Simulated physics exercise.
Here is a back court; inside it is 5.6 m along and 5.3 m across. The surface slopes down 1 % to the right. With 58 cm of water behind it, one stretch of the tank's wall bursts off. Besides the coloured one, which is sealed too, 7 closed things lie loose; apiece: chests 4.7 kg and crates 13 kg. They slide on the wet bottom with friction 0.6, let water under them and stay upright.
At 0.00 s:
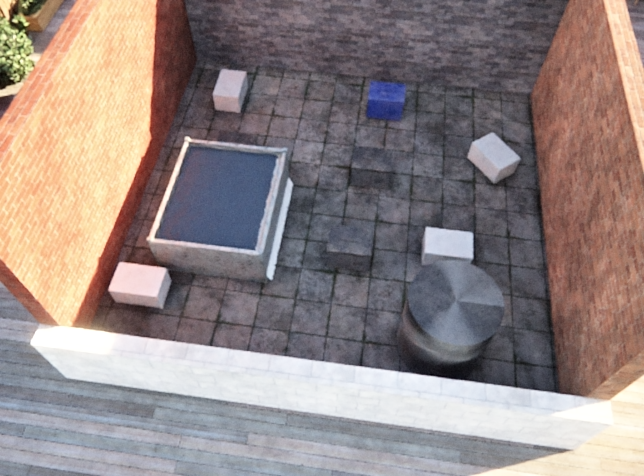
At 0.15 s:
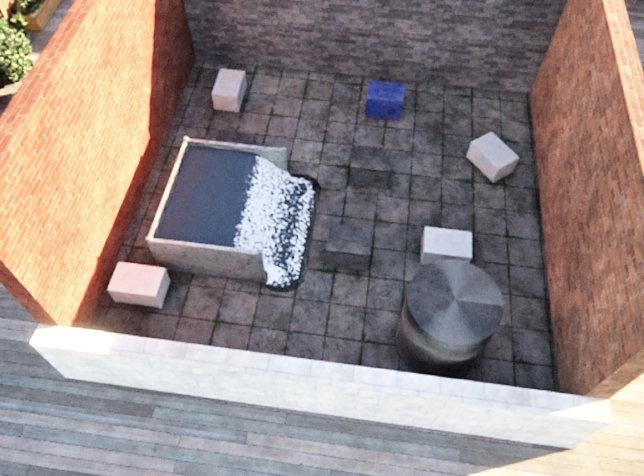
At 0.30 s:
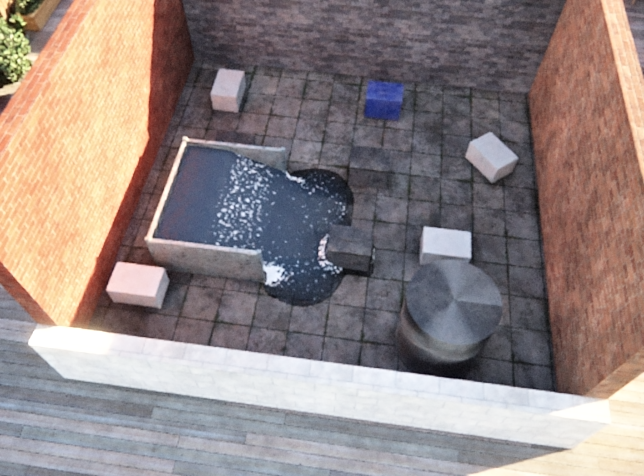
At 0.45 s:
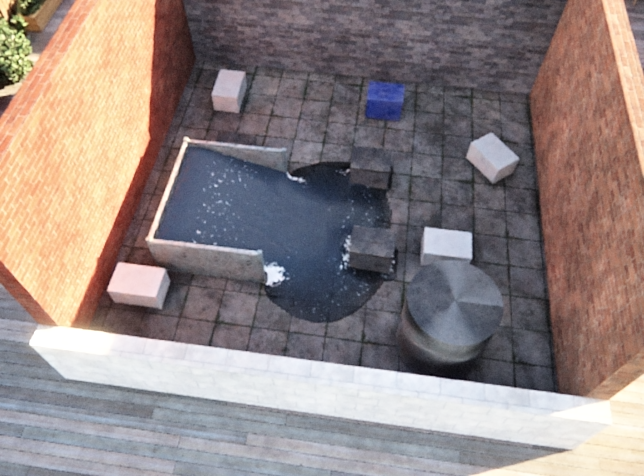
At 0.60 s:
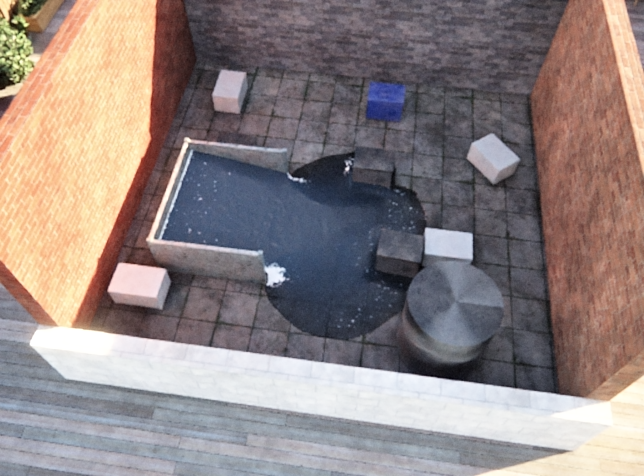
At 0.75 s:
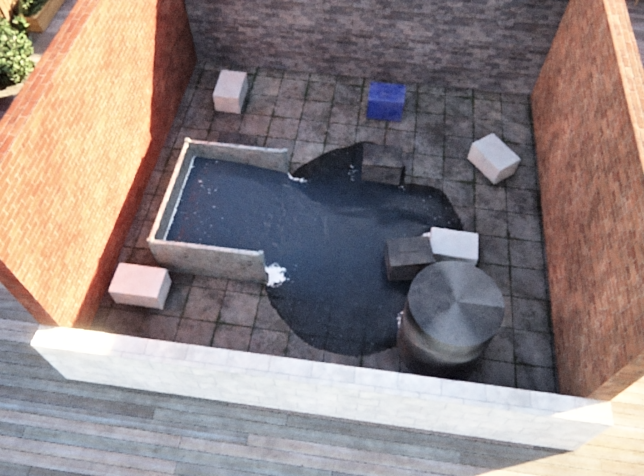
The video shows a walled courtyard where one side of a water tank bursts off and dark water spreads rightward across the paving, pushing a dark block against a pale one beside a round metal container, while the blue box stays still.
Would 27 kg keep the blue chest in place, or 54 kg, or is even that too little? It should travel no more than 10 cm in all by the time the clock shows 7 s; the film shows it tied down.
For it, the lower weight is enough.
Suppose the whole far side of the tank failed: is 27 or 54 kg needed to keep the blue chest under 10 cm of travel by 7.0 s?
Then only the larger load is enough.
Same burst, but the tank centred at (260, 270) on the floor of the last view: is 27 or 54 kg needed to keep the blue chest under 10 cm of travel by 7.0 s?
Then the lower weight is enough.
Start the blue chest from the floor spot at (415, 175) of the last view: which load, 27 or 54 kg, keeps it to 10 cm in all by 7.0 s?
It takes the larger.
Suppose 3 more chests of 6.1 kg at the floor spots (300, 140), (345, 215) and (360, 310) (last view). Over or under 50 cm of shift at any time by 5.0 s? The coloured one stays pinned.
In turn: Less, more, over.
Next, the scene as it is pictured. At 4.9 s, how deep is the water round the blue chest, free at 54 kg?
About 5 cm.
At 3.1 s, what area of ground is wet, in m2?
Roughly 18 m2.
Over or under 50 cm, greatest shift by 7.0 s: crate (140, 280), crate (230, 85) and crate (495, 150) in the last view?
In that order: Under, under, over.
After 1.4 s the blue chest would be 0 cm from its start with 27 kg and 0 cm from its start with 54 kg; 1 cm of water round it then.
After 3.1 s the blue chest would be 0 cm from its start with 27 kg and 0 cm from its start with 54 kg; 1 cm of water round it then.
After 4.9 s the blue chest would be 0 cm from its start with 27 kg and 0 cm from its start with 54 kg; 5 cm of water round it then.
After 7.0 s the blue chest would be 0 cm from its start with 27 kg and 0 cm from its start with 54 kg; 5 cm of water round it then.
